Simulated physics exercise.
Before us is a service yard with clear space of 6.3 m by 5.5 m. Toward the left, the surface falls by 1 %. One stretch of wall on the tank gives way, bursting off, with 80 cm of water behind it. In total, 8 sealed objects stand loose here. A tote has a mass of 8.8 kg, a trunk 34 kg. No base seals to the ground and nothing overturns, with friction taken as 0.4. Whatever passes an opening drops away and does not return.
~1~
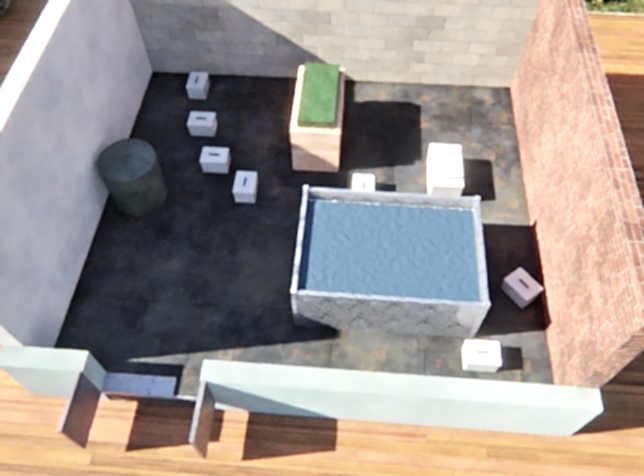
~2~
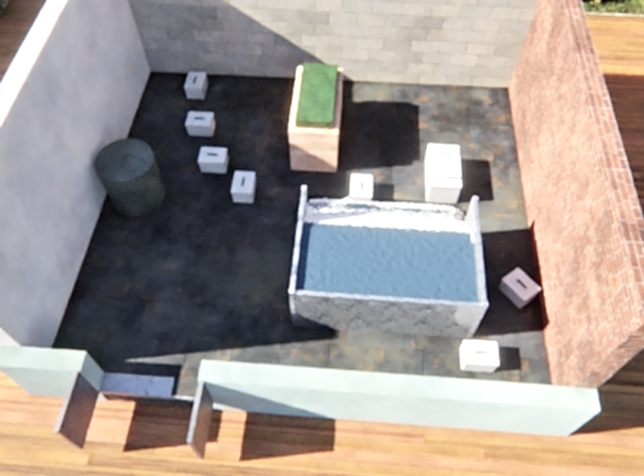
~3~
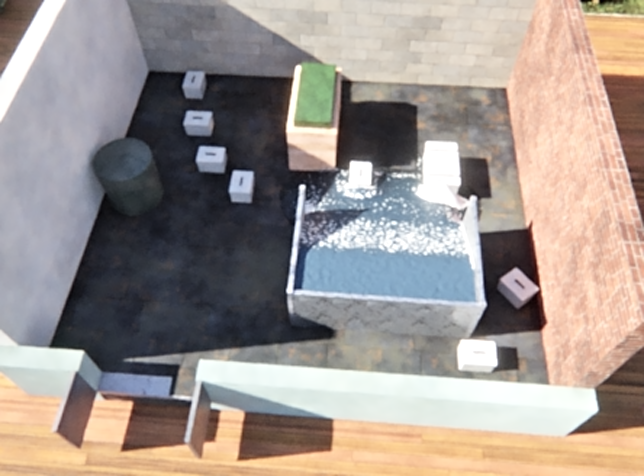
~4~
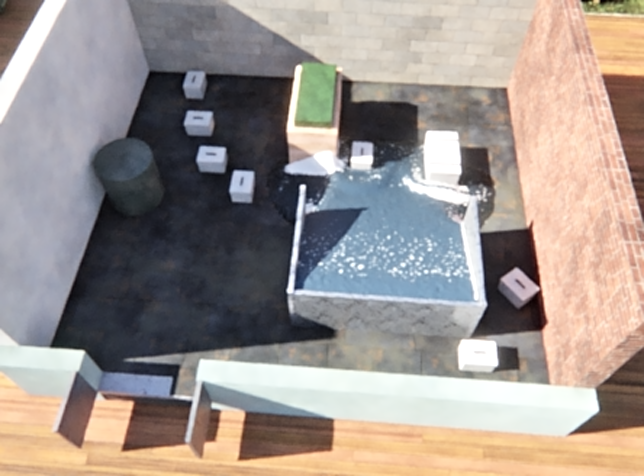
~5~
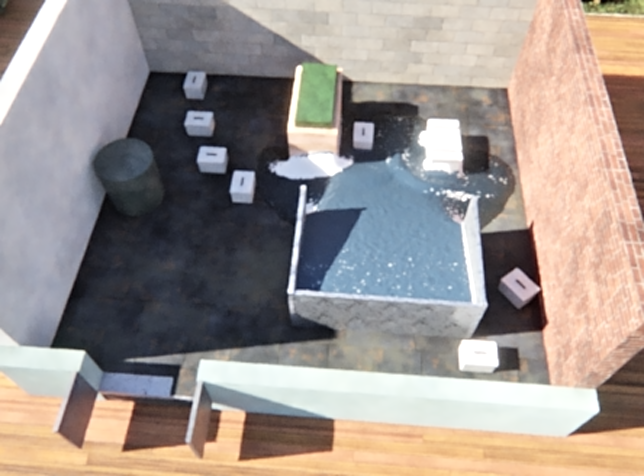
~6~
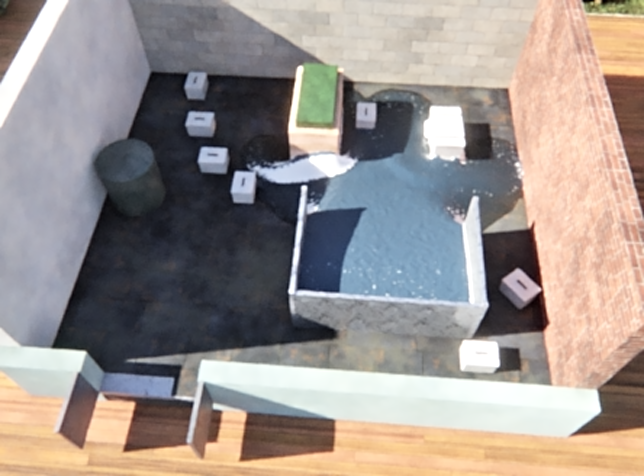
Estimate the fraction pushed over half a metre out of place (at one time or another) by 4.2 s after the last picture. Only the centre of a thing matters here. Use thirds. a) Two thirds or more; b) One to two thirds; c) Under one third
Two thirds or more (a).
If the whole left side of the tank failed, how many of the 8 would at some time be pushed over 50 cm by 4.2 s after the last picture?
Then the count would be 4.
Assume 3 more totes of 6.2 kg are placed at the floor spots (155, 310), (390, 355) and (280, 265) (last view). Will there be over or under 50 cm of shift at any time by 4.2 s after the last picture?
The first comes out within the limit, the second within the limit, the third within the limit.
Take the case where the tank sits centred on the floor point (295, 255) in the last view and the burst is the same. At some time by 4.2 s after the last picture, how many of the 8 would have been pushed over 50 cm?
That gives 7 of them.
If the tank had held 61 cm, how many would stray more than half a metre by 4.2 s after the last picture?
Then the count would be 7.
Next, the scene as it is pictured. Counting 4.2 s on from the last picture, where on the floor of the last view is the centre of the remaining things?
Close to (269, 222).
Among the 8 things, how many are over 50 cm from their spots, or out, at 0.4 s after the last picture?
2 in all.
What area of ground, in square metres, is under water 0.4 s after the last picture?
Near 14 m2 in all.
Then, 0.4 s after the last picture 2 of 8 are over 50 cm from their spots; 1 afloat.
Then, 1.5 s after the last picture 5 of 8 are over 50 cm from their spots; 3 afloat.
Then, 2.8 s after the last picture 4 of 8 are over 50 cm from their spots; 5 afloat.
Then, 4.2 s after the last picture 8 of 8 are over 50 cm from their spots, and 8 have been at some point; 5 afloat.
